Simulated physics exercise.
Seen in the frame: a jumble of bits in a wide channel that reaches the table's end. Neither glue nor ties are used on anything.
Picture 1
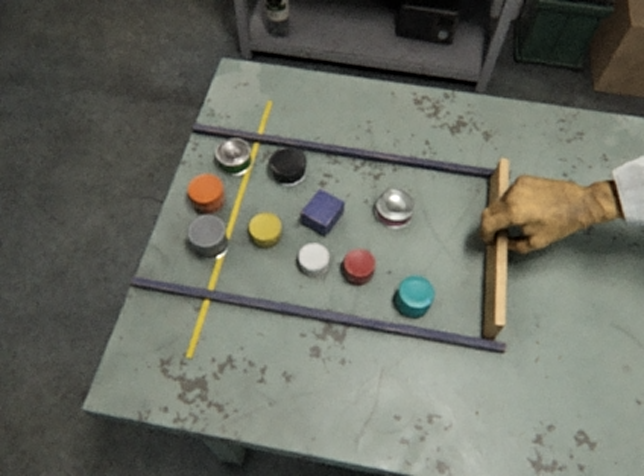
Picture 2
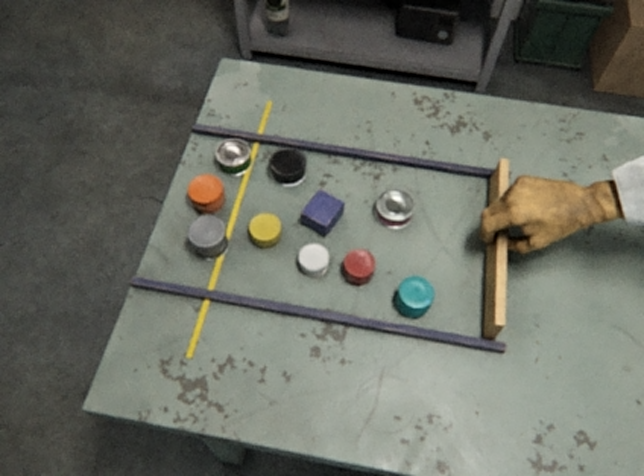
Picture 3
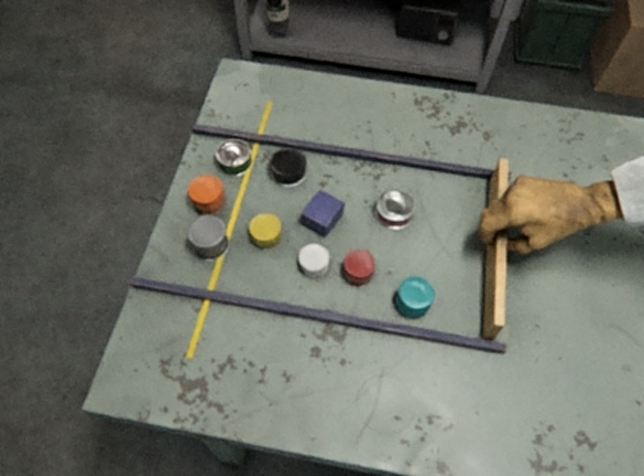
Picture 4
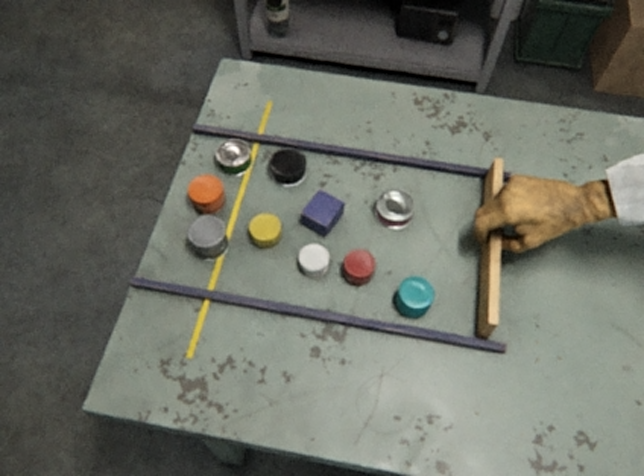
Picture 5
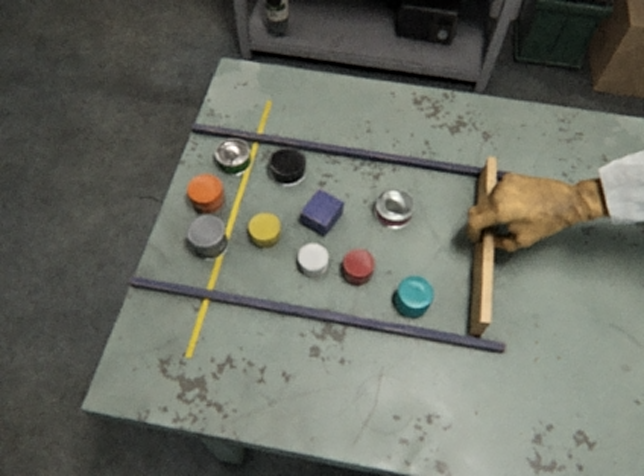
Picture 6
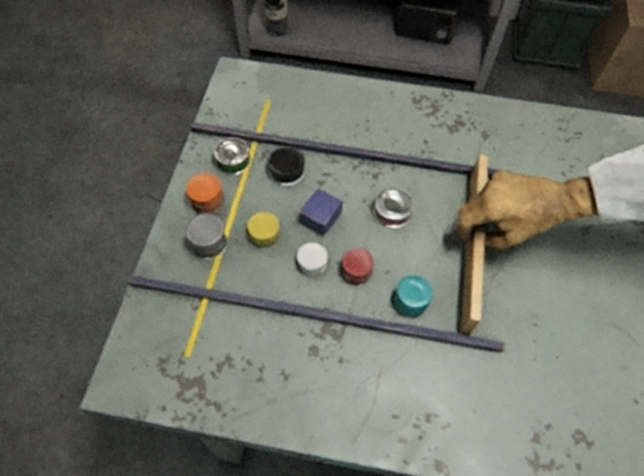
To begin with, a gloved hand holds a wooden board upright across a channel between two dark strips on a worn green table, right of scattered colourful tubs and tins. The hand then slides the board slightly left, while the pieces and the yellow tape stay in place.
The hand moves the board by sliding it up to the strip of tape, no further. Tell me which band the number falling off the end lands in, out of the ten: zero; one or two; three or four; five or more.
It lands in the zero band.
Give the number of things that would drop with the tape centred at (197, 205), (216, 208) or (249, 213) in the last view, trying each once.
It would be 5, 1 and 0.
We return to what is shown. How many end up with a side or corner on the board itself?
5 end up touching it.
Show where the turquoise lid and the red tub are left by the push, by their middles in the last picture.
Turquoise lid at about (195, 268), red tub at about (208, 236).
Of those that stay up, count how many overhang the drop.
That'd be 1.
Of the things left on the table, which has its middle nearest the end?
Grey pot.
Soon after, none off yet; orange tub at rest near (205, 193); green tin at rest near (233, 156); grey pot at rest near (208, 237).
In the end, the number that fall off is zero.
